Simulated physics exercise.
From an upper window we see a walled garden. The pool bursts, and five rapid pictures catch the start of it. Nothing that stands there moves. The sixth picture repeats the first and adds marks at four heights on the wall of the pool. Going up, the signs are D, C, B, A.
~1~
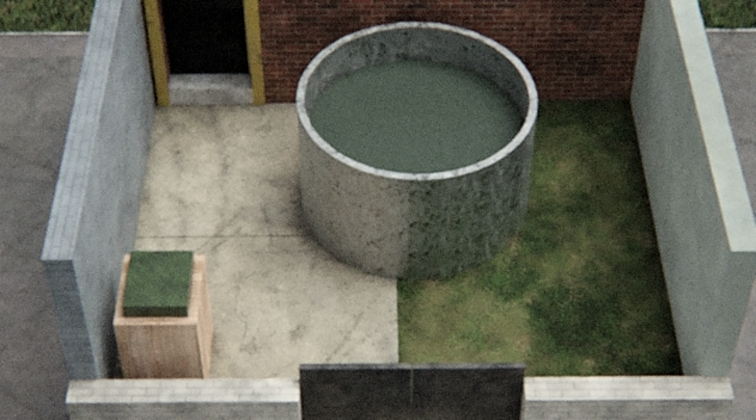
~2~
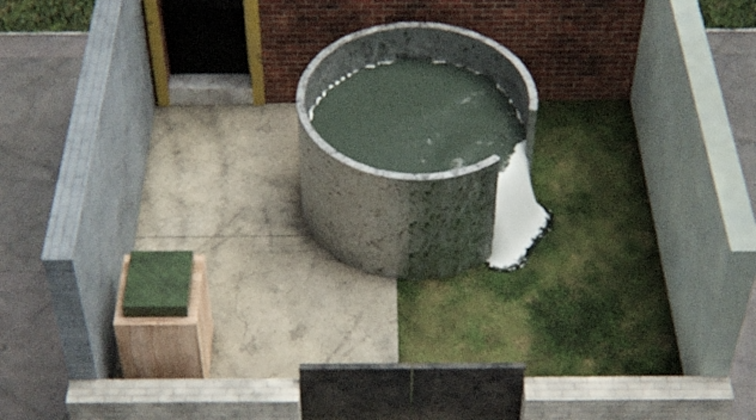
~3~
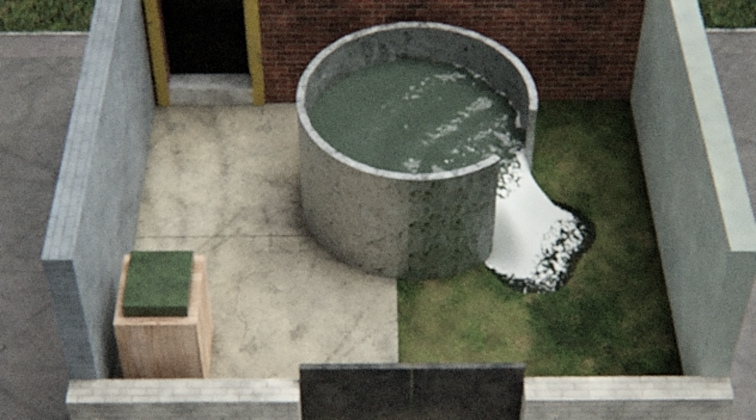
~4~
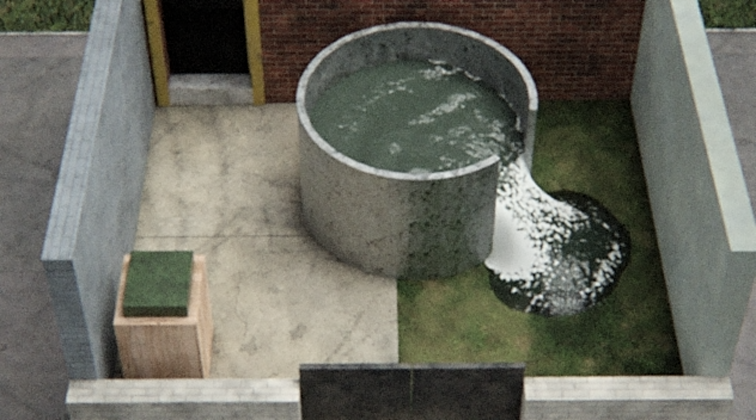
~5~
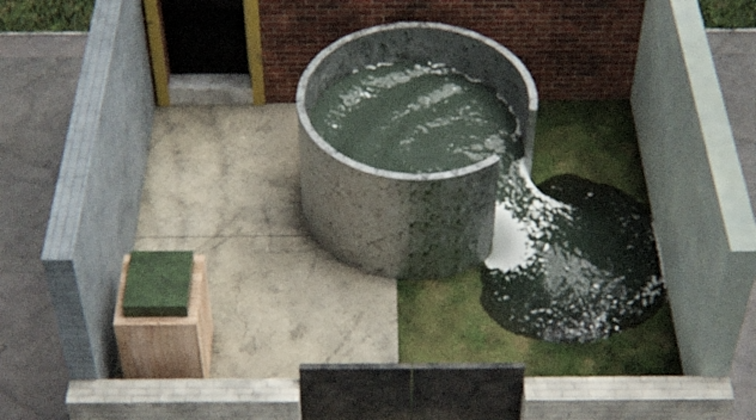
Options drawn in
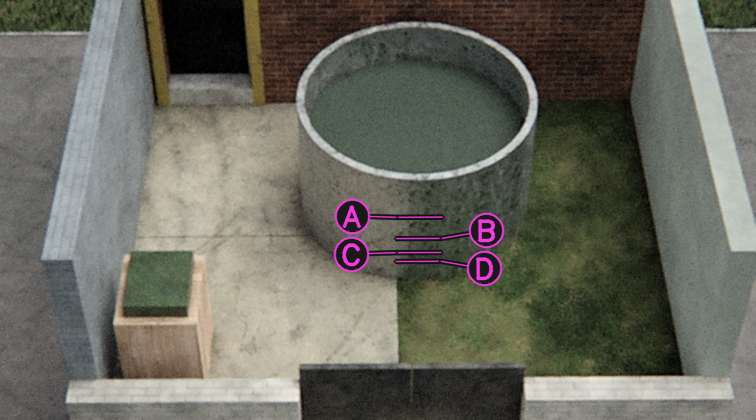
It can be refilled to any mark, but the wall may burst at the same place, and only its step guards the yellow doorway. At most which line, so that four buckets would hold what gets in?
Choose A.
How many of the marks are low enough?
All of the four.
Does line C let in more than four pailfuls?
No.
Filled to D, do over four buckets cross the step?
No, that is safe.
On the marked copy, A at (419, 217); B at (418, 238); C at (418, 252); D at (418, 261); from the bottom up D, C, B, A.
For line A, a splash gets over, under a bucket.
For line B, nothing gets over.
For line C, nothing gets over.
For line D, nothing gets over.
